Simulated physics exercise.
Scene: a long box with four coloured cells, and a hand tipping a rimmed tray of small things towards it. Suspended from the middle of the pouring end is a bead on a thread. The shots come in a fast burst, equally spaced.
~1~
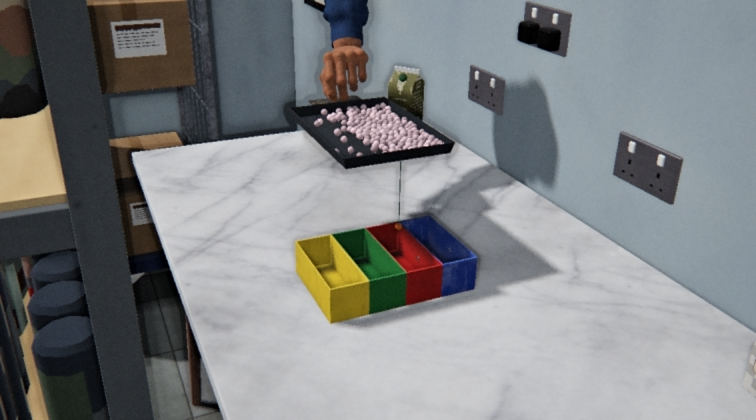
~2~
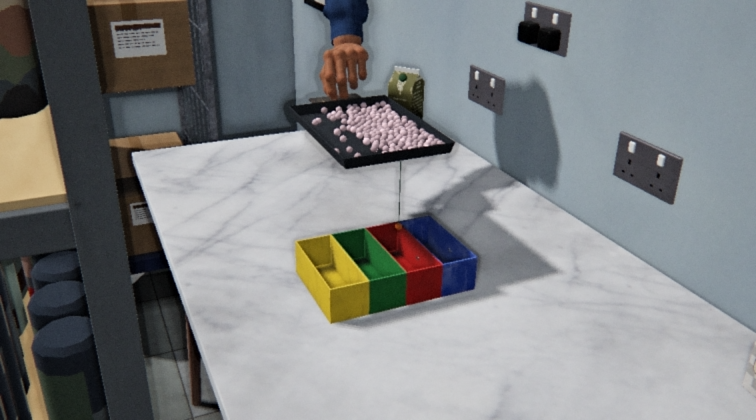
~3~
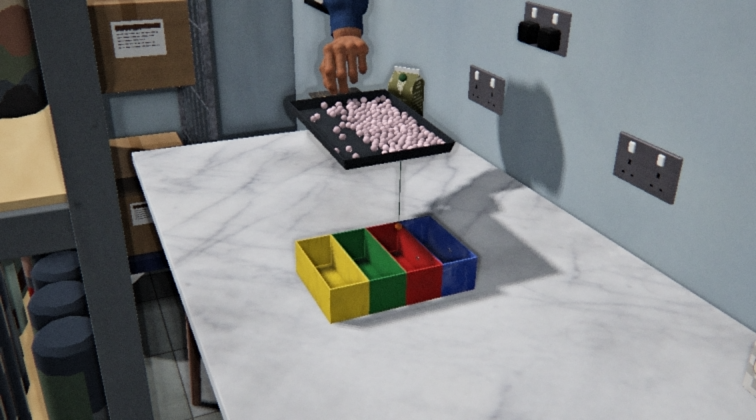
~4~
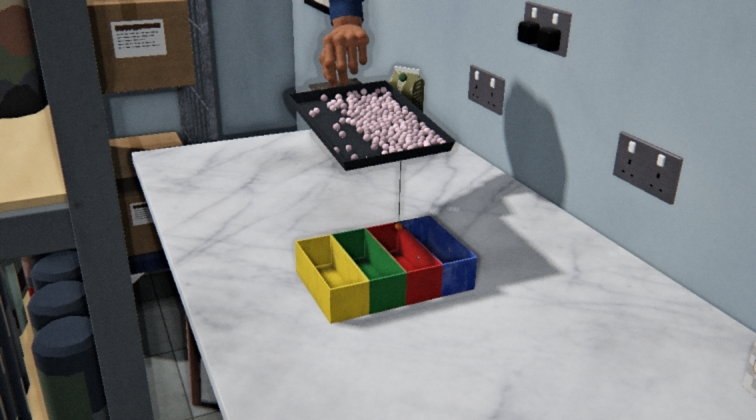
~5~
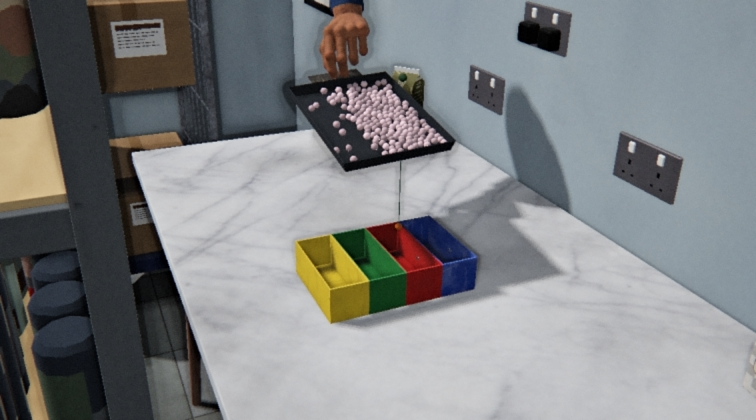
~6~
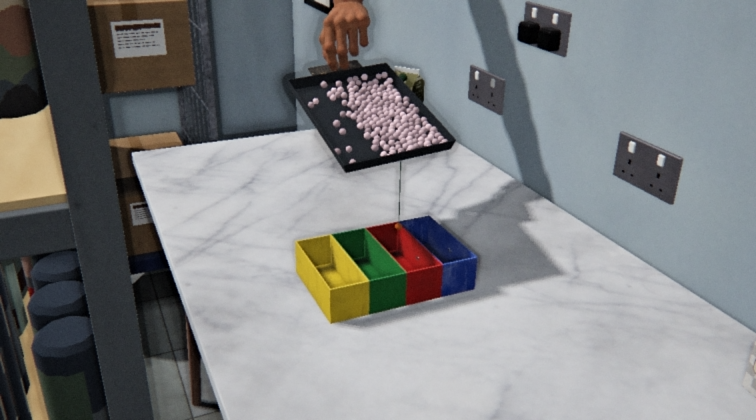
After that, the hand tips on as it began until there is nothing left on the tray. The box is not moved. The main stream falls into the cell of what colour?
Colour: Green.
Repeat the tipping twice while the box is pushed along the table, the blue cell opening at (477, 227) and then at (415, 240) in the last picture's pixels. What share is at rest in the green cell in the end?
Roughly 10% the first time and 50% the second time.
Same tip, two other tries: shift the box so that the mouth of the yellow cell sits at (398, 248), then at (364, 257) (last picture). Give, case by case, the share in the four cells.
Estimates in order: 30 percent, 90 percent.
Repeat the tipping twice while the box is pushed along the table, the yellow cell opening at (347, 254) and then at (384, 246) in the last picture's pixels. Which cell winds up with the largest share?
First try: That yellow cell. Second try: The cell in yellow.
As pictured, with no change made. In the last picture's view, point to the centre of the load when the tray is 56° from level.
In the last view, the load is centred near (380, 142).
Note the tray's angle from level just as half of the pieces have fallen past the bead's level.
Roughly 85°.
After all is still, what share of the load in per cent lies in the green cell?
My estimate is about 50 in a hundred.
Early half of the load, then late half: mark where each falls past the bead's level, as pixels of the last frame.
The opening half passes (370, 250), the closing half (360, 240).
Soon after the last picture, tray tipped steeply; nearly all on the tray; a stray few in the yellow cell; a stray few in the green cell; a stray few in the red cell; a small part falling or outside the box.
A little later, tray tipped right over; a small part on the tray; about a third in the green cell; about a quarter in the red cell; about a quarter in the yellow cell; a stray few in the blue cell; a small part falling or outside the box.
Later still, tray tipped past a quarter turn; about half in the green cell; about a quarter in the red cell; about a quarter in the yellow cell; a stray few in the blue cell; a stray few falling or outside the box.
At rest, tray tipped past a quarter turn; about half in the green cell; about a quarter in the red cell; about a quarter in the yellow cell; a stray few in the blue cell; a stray few outside the box.
